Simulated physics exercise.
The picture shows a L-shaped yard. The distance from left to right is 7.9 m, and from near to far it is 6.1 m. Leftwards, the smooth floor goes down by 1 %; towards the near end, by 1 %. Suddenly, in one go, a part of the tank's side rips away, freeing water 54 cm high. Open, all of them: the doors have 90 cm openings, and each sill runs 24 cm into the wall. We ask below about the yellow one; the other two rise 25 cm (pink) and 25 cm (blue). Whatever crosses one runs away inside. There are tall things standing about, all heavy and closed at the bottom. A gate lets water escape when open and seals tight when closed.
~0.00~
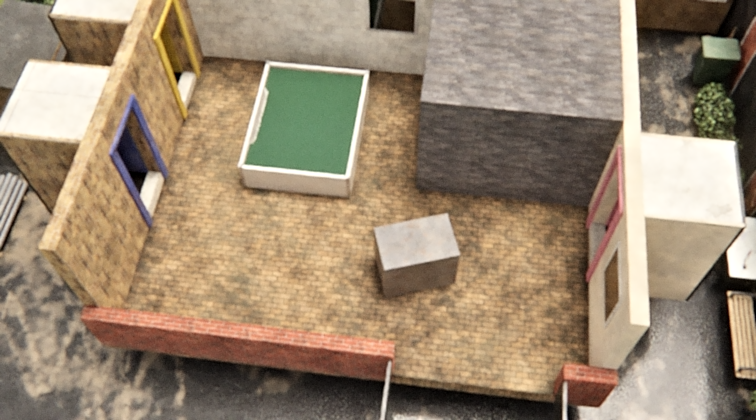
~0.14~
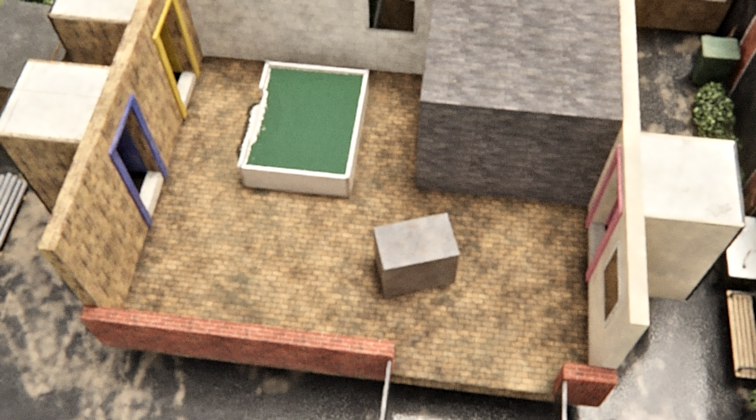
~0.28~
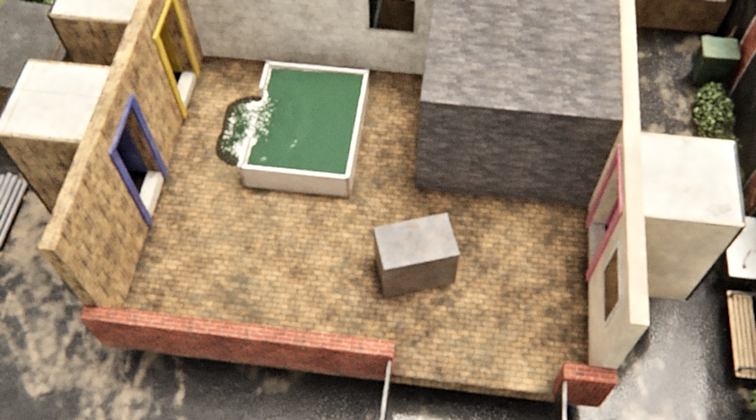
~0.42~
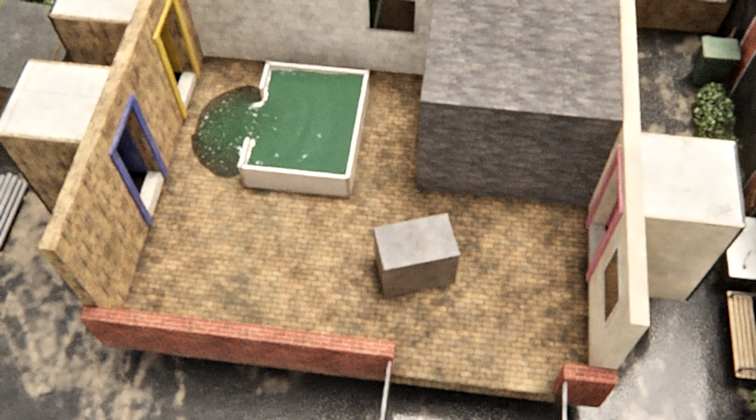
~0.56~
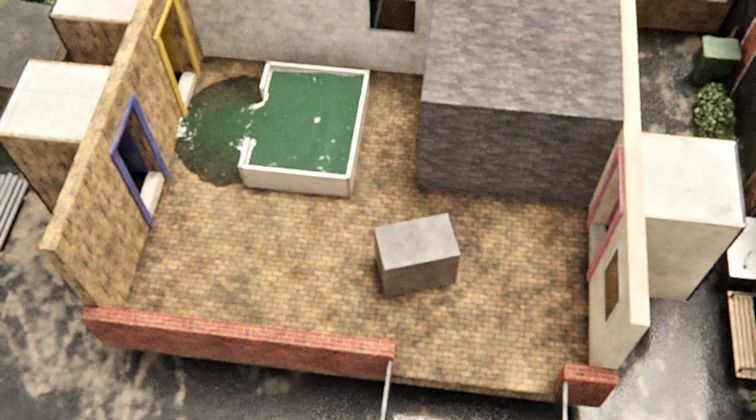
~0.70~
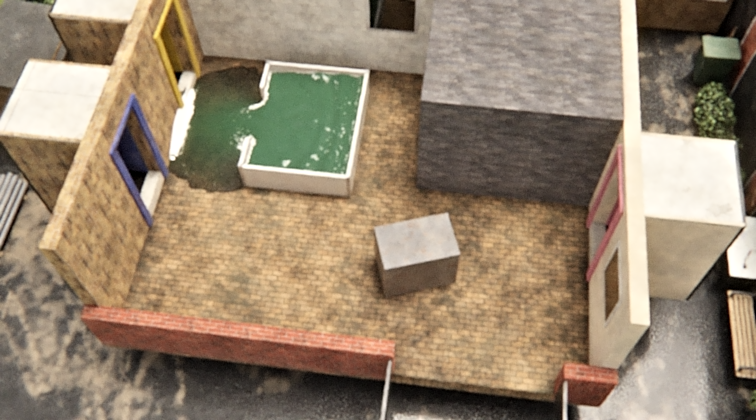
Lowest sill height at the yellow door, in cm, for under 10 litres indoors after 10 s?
I would say 30 cm.
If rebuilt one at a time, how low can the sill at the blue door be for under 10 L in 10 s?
For the blue door, about 12.5 cm.
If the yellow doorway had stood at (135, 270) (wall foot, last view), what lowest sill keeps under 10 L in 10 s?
You'd want it roughly 10.5 cm high.
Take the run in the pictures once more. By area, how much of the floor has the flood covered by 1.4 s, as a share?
Wet share: Near 15 %.
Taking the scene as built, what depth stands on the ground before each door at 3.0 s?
Pink 0, blue 13, yellow 25 cm.
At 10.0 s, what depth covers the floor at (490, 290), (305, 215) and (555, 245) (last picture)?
First 2, then 2, then 2 cm.
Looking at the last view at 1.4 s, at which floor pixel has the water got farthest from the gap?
Pixel close to (147, 235).
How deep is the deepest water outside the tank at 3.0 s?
Up to some 31 centimetres, I'd say.
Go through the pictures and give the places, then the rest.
The first frame shows still water, 54 cm deep, in the tank at (306, 120); the yellow door at (180, 62) is dry.
In the second frame, the gap is at (259, 127), the front 0.3 m out at (241, 155); the back of the tank holds 54 cm.
In the third frame, the front is at (221, 150), 0.7 m from the gap at (260, 127); 0.9 m2 of floor is wet, 54 cm left at the back.
In the fourth frame, the front is at (197, 138), 1.2 m from the gap at (260, 128); 1.9 m2 of floor is wet, 54 cm left at the back.
In the fifth frame, the gap is at (260, 127), the front 1.6 m out at (176, 146); the back of the tank holds 52 cm.
In the sixth frame, water pours out at (260, 126) and has run 1.7 m, to (179, 104); about 6 cm deep outside, 46 cm at the back; water is at the yellow door at (180, 61).
After 1.4 s water covers 15 % of the floor, deepest (40 cm) near (181, 130); 31 cm at the yellow door, 13 litres in over its 20 cm sill.
After 3.0 s water covers 35 % of the floor, deepest (31 cm) near (201, 67); 25 cm at the yellow door, 69 litres in over its 20 cm sill.
After 10.0 s water covers 90 % of the floor, deepest (14 cm) near (118, 327); 9 cm at the yellow door, 80 litres in over its 20 cm sill.
At the yellow door as built, the water arrived by 0.7 s and peaked near 32 cm at 1.8 s.
With a sill of 24.5 cm, 35 litres would have come in within the 10 s; with 33 cm, 3 litres. So under 10 litres takes about 30 cm.
